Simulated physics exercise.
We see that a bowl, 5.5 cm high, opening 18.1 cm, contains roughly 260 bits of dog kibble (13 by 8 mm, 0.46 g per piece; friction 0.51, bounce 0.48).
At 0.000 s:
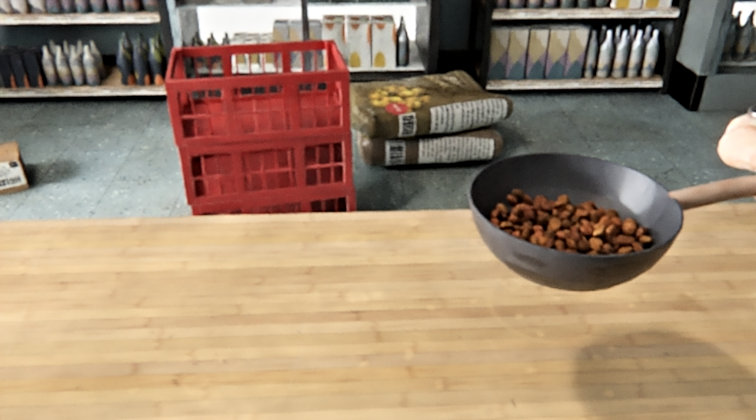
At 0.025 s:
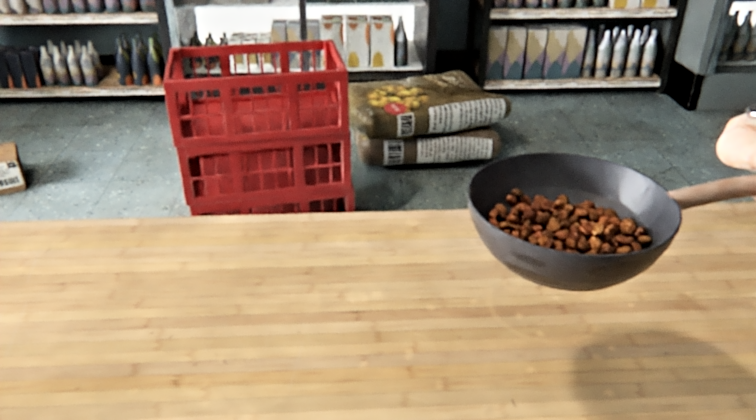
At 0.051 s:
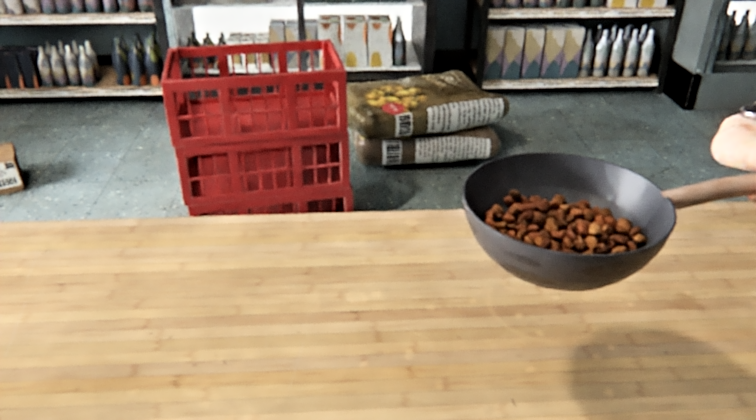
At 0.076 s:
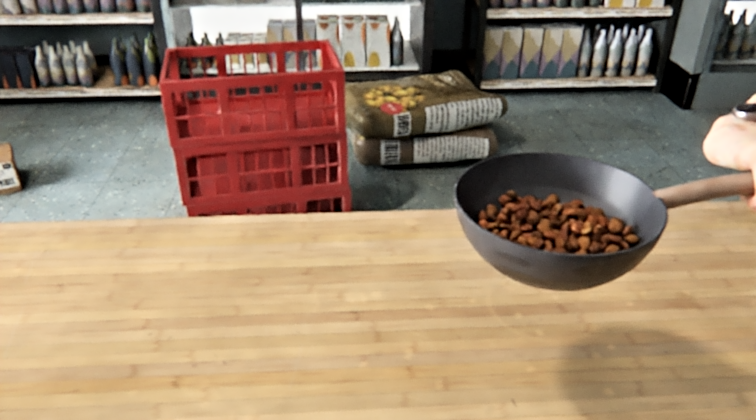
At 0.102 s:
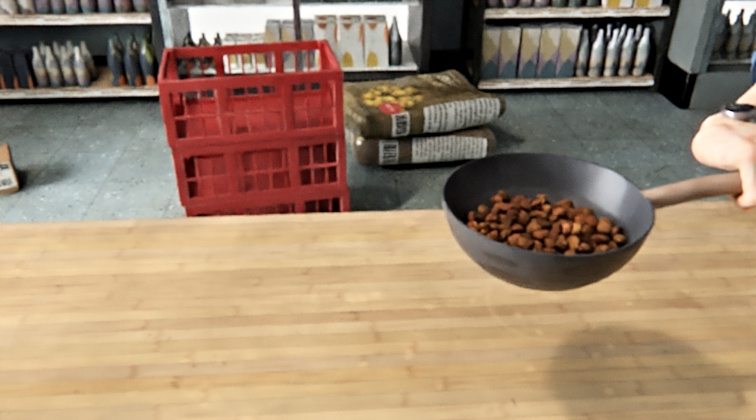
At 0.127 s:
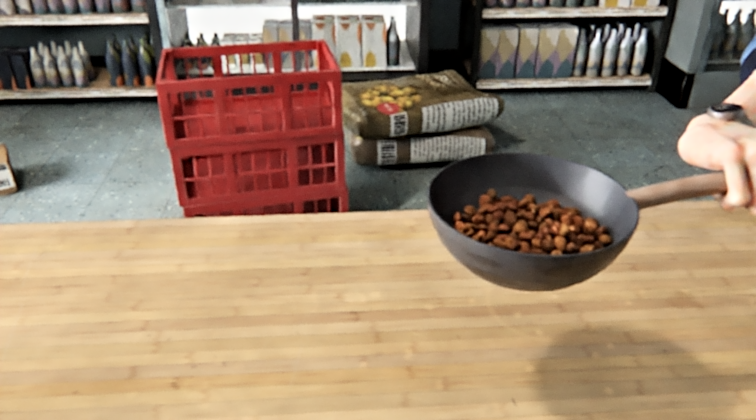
Dark bowl of brown kibble, held level by a hand on its handle, moving slightly left above a wooden counter.
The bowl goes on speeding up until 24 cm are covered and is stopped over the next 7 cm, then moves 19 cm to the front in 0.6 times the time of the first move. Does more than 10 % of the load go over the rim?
No, A tenth or less lost.
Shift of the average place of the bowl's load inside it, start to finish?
Displacement: Around 3.5 cm.
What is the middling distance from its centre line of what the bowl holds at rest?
About 5.5 cm.
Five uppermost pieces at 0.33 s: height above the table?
About 22 centimetres.
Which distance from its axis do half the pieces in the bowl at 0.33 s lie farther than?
It works out to about 4.5 centimetres.
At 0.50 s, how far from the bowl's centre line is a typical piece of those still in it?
I'd say some 6.0 cm.
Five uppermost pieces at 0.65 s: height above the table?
Some 23 cm.
After 0.33 s, tilt 0 degrees; bowl 100 %; middle of all pieces near (289, 246).
After 0.50 s, tilt 0 degrees; bowl 100 %; middle of all pieces near (171, 256).
After 0.65 s, tilt 0 degrees; bowl 95 %, in the air 5 %; middle of all pieces near (160, 416).
After 0.80 s, tilt 0 degrees; bowl 95 %.
In the end, at 1.4 s, bowl 95 %.
